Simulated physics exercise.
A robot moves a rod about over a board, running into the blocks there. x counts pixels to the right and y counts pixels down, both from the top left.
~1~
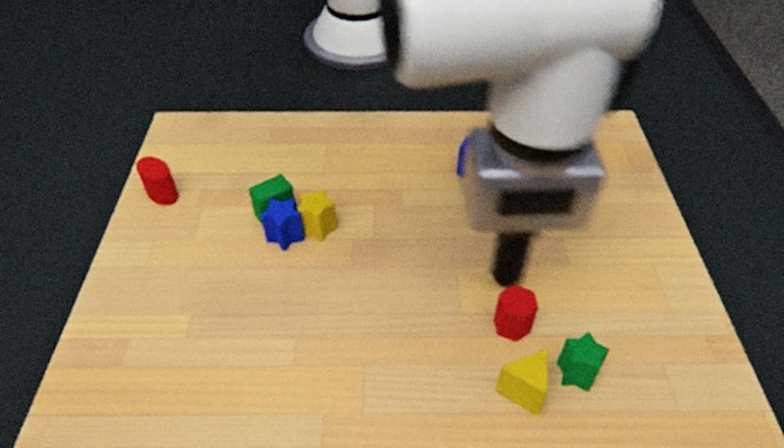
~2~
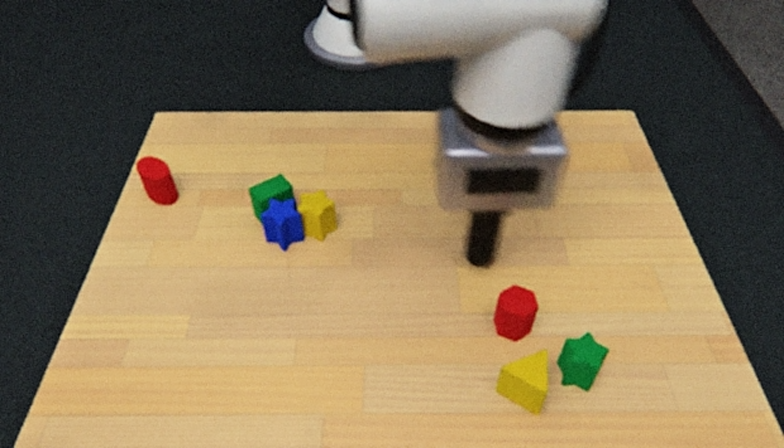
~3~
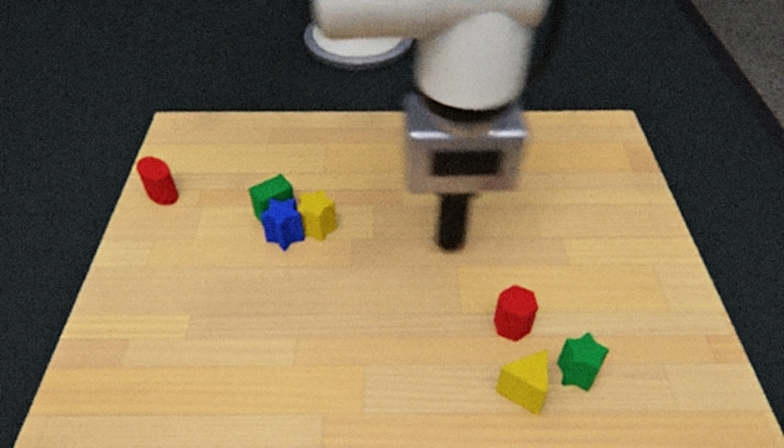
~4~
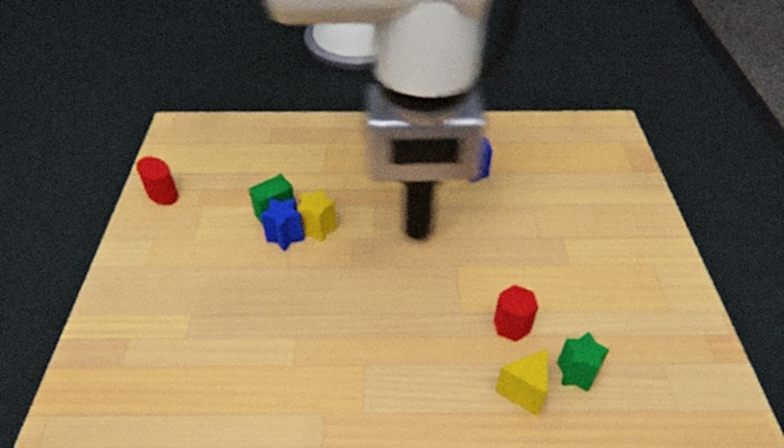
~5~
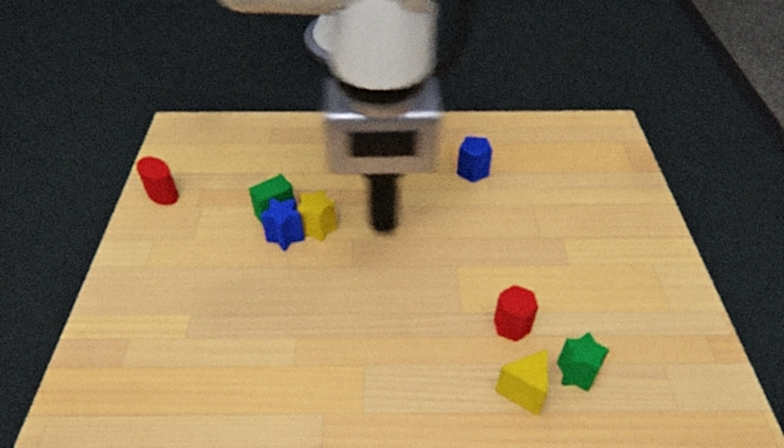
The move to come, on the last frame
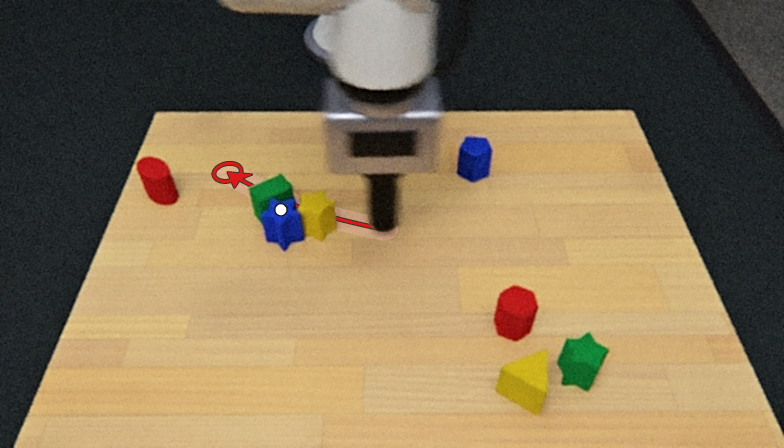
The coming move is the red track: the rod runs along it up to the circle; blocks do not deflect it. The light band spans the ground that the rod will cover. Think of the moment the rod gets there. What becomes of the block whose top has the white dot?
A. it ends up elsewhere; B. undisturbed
A.
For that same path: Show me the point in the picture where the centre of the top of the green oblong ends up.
It will likely be found at (236, 183).
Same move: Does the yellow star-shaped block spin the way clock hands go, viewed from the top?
No - that is not the case.
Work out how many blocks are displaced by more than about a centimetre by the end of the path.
Answer: Three or more.
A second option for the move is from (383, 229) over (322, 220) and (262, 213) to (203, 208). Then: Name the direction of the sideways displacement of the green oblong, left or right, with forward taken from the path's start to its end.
Heads right.
Drawn move, from (383, 229) by way of (297, 206) to (228, 172); the dot is on the blue star-shaped block.
On the path given first. One third of the way, rod (323, 207); blue star-shaped block (264, 215); yellow star-shaped block (290, 200), turned 20° anticlockwise.
Two thirds of the way, rod (269, 187); green oblong (239, 184), turned 70° anticlockwise; blue star-shaped block (259, 218), turned 15° anticlockwise; yellow star-shaped block (283, 199), turned 45° anticlockwise.
At the end, rod (226, 164); red elliptical block still; green oblong (236, 183), turned 95° anticlockwise; blue star-shaped block (259, 218), turned 15° anticlockwise; yellow star-shaped block (283, 199), turned 45° anticlockwise.
